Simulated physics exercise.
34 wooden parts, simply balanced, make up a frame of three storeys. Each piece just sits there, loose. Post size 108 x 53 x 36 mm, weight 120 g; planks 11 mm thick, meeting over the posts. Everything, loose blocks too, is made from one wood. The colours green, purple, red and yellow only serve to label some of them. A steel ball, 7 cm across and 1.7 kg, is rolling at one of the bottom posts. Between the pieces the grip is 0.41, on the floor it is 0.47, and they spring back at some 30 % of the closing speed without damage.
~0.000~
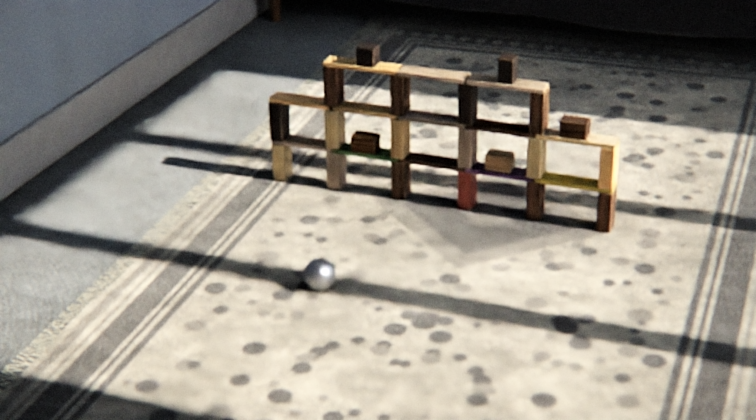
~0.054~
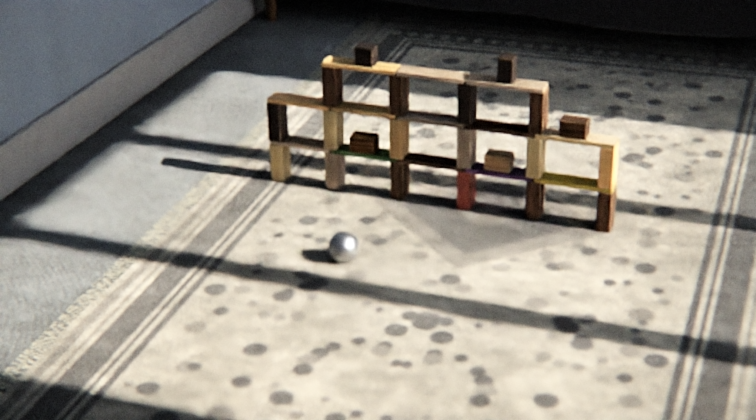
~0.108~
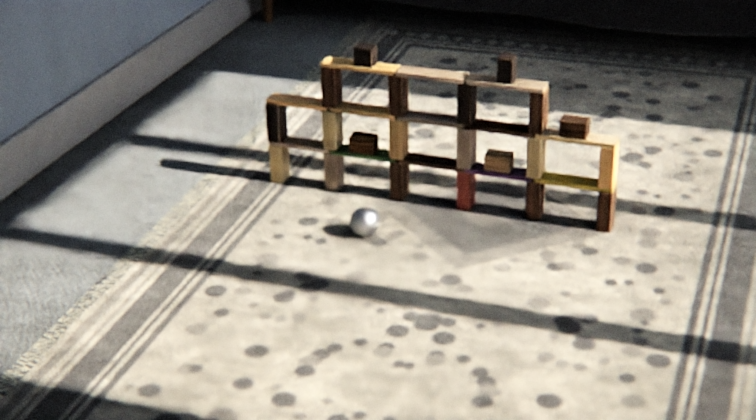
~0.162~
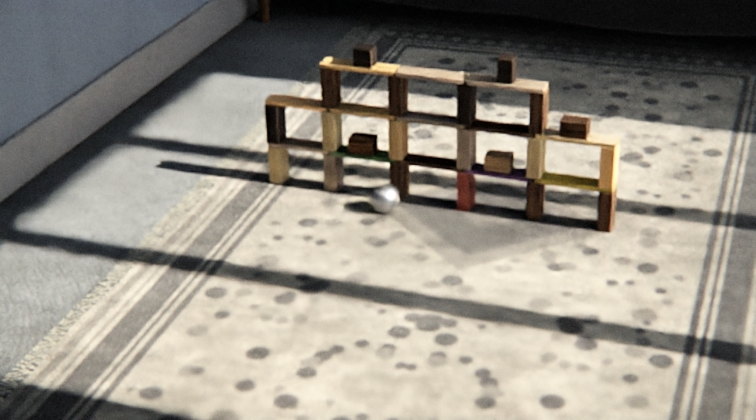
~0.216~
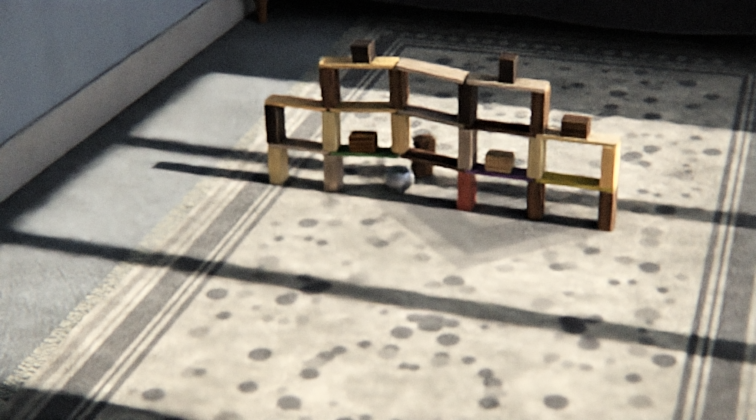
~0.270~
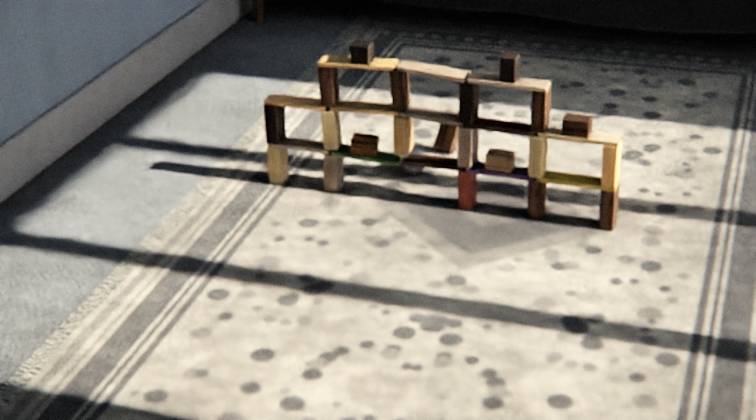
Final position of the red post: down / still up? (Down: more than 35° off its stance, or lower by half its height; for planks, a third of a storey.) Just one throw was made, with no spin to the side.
I expect it to hold out.
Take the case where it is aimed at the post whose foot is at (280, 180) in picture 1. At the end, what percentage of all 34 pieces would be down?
In that case 10 per cent.
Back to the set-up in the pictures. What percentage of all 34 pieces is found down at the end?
I'd put it at roughly 60 per cent of them.
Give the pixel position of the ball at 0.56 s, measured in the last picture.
Near (473, 78).
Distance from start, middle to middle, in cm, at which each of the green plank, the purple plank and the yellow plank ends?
Green 8 cm, purple 0 cm, yellow 0 cm.
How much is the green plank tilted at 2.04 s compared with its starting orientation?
Angle at that time, about 25 degrees.
Around 0.38 s, ball still moving; 11 of the 34 pieces down; red post unmoved; green plank tipped 40°, 52 mm lower.
Around 0.56 s, ball still moving; 13 of the 34 pieces down; red post displaced 5 mm; green plank tipped 35°, 59 mm lower.
Around 0.98 s, ball still moving; 17 of the 34 pieces down; red post displaced 10 mm; green plank tipped 27°, 7 cm lower.
Around 2.04 s, ball still moving; 20 of the 34 pieces down; red post displaced 21 mm; green plank tipped 26°, 7 cm lower.
Finally (2.8 s), ball rolling away; 20 of the 34 pieces down; red post displaced 21 mm; green plank tipped 26°, 7 cm lower; yellow plank unmoved. Seen by the last camera, middles, red post near (475, 189), green plank near (365, 174).
